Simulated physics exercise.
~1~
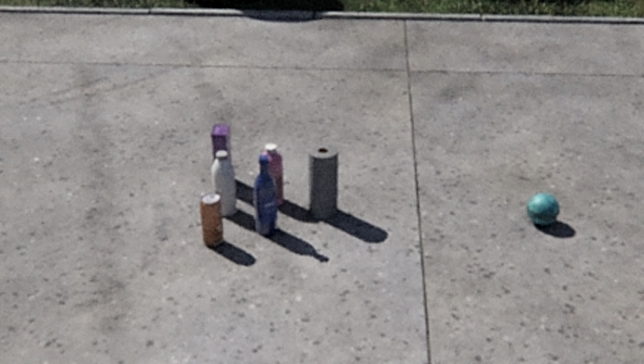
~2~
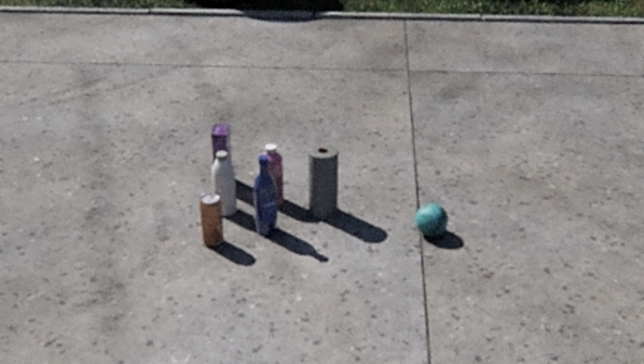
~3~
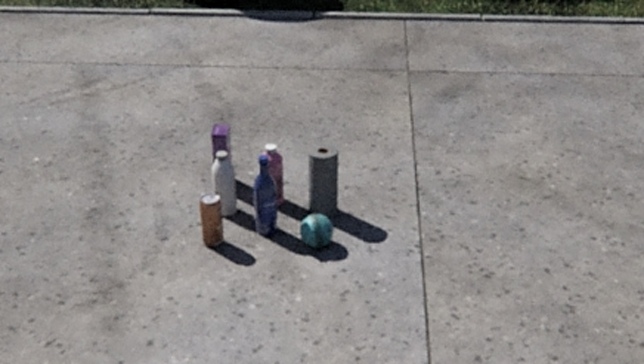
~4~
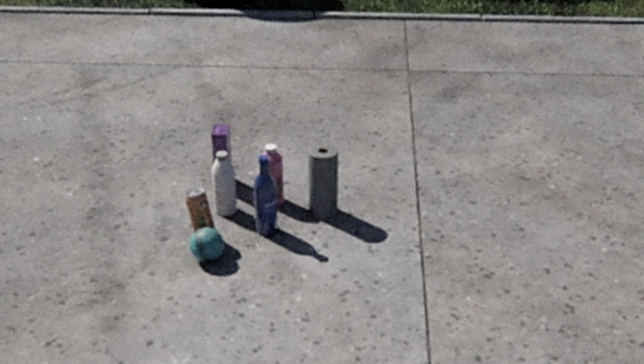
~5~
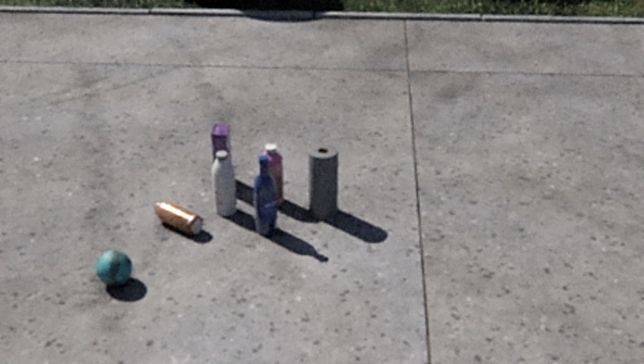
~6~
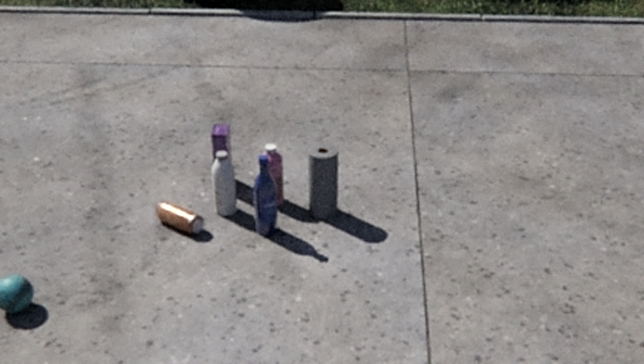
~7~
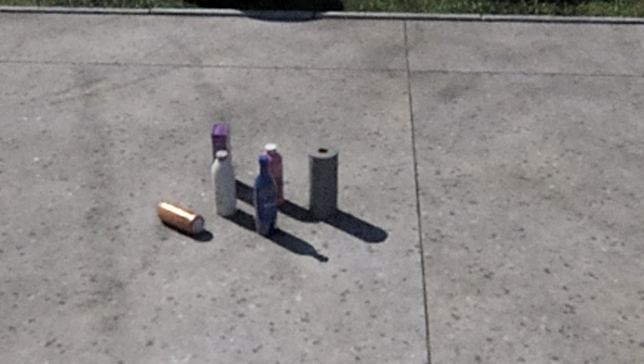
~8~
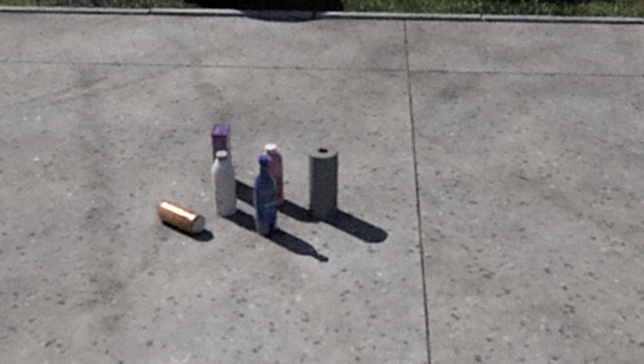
A turquoise ball rolled from right to left across the sunlit pavement, passed in front of a group of bottles and containers, and knocked over the orange can before rolling out of view, leaving the can on its side and the others still standing.
